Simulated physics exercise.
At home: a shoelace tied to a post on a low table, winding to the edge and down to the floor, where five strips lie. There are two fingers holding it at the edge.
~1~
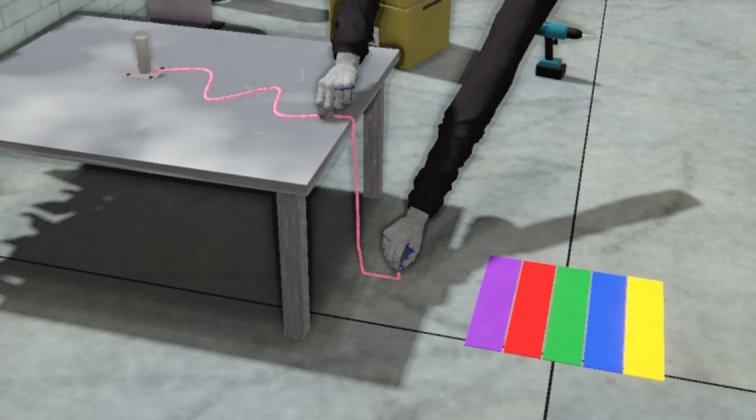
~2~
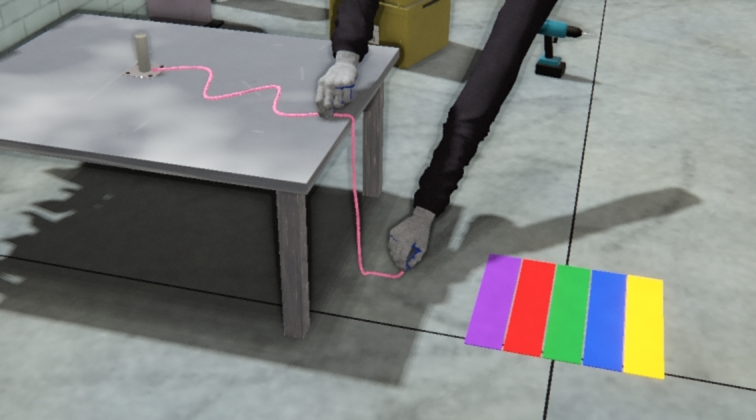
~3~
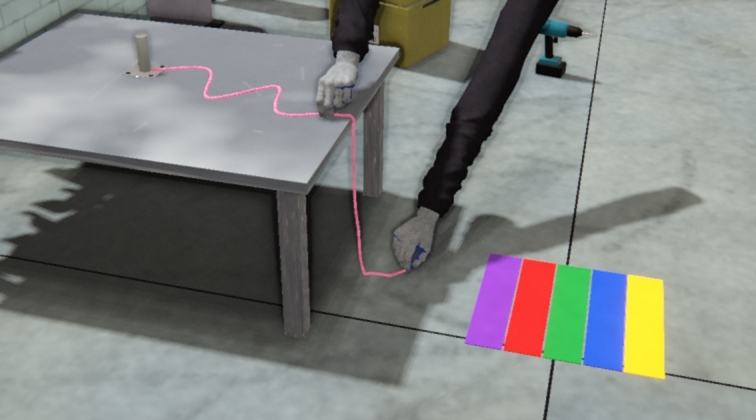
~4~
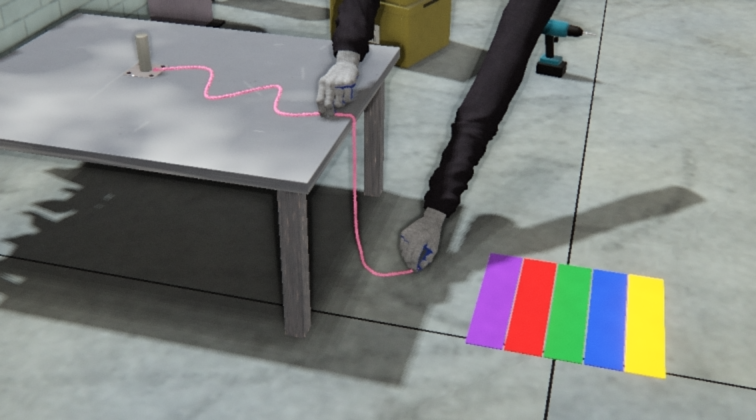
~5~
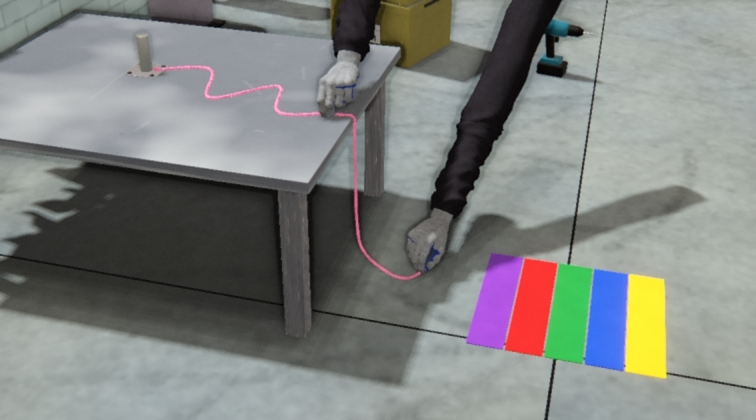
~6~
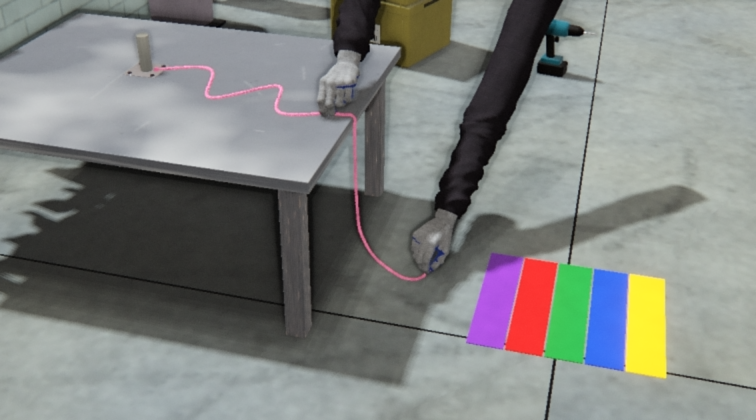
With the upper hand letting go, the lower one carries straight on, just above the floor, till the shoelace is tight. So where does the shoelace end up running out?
Over yellow.
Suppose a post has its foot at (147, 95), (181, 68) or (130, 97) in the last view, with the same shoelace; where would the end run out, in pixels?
Try by try: (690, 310), (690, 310) and (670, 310).
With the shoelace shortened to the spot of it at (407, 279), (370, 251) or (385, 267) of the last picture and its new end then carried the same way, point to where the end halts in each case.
Near (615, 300), (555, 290) and (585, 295).
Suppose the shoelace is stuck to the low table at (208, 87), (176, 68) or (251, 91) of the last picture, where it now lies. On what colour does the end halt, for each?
Lab note - strips reached: Blue; yellow; green.
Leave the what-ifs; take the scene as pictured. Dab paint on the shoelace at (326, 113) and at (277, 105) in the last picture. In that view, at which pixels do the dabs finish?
Near (428, 161) and (373, 124).
Soon after, end near (583, 295); over green.
After that, end near (626, 302); over blue.
At the stop, end near (651, 306); over yellow. It gets as far as the yellow strip.
